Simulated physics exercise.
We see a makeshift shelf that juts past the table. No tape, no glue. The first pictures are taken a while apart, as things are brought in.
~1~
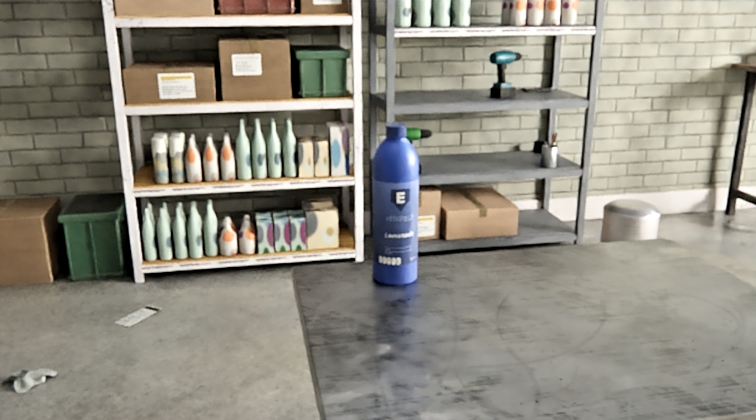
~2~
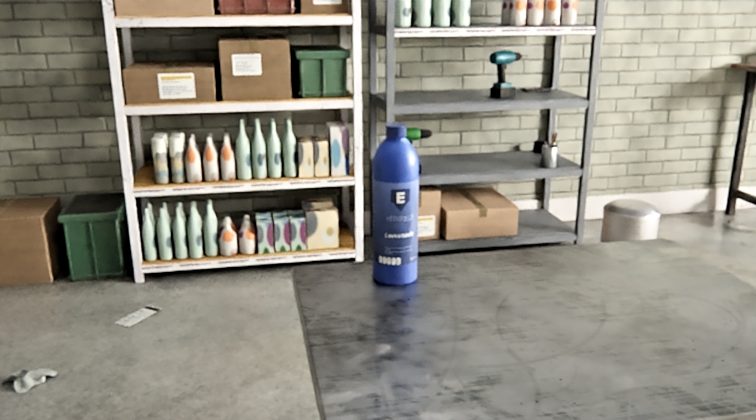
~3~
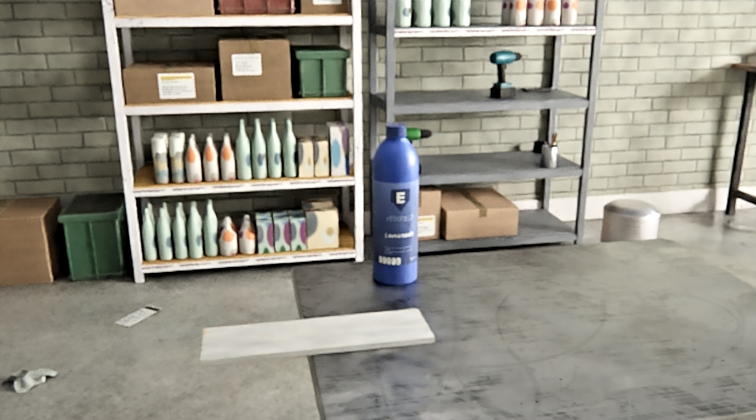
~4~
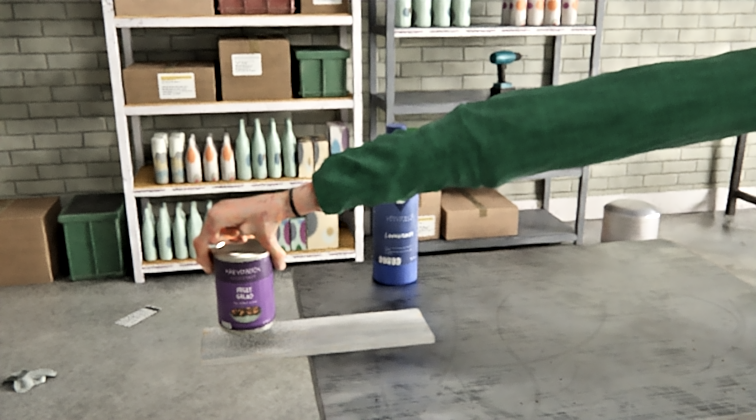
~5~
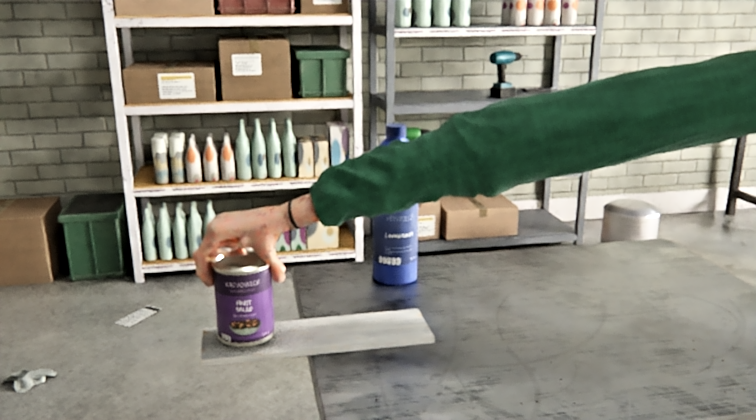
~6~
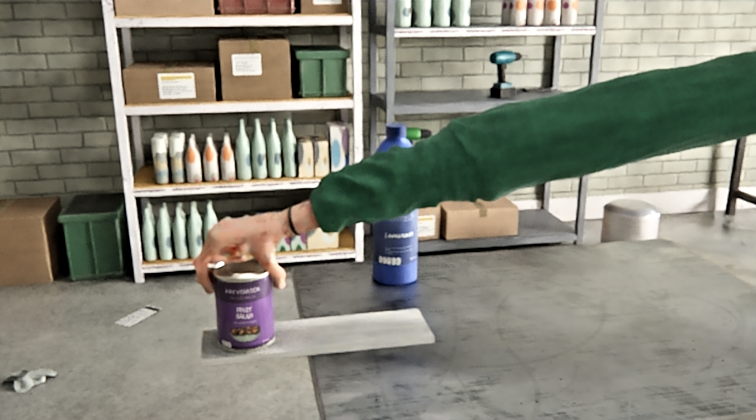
At first a blue bottle stands alone on a dark tabletop before shelves of boxes and bottles. A pale flat board then appears to its left, lying partly over the table's edge. A green-sleeved arm reaches in from the right and lowers a purple tin onto the board's left end, keeping hold of it.
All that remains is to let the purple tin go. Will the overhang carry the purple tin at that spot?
The plank comes down.
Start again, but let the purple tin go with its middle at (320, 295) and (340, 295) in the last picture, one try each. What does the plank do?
First, it keeps its balance; second, it holds.
Then, 0.30 s past the last view, purple tin now down on the floor or falling; white plank rocked 55° from its first pose.
Then, 0.50 s past the last view, white plank now down on the floor or falling.
Then, 0.60 s past the last view, things are still on the move.
Then, 0.70 s past the last view, as before.
Finally, down on the floor or falling, purple tin and white plank; blue bottle still in place. The plank tips off the edge.
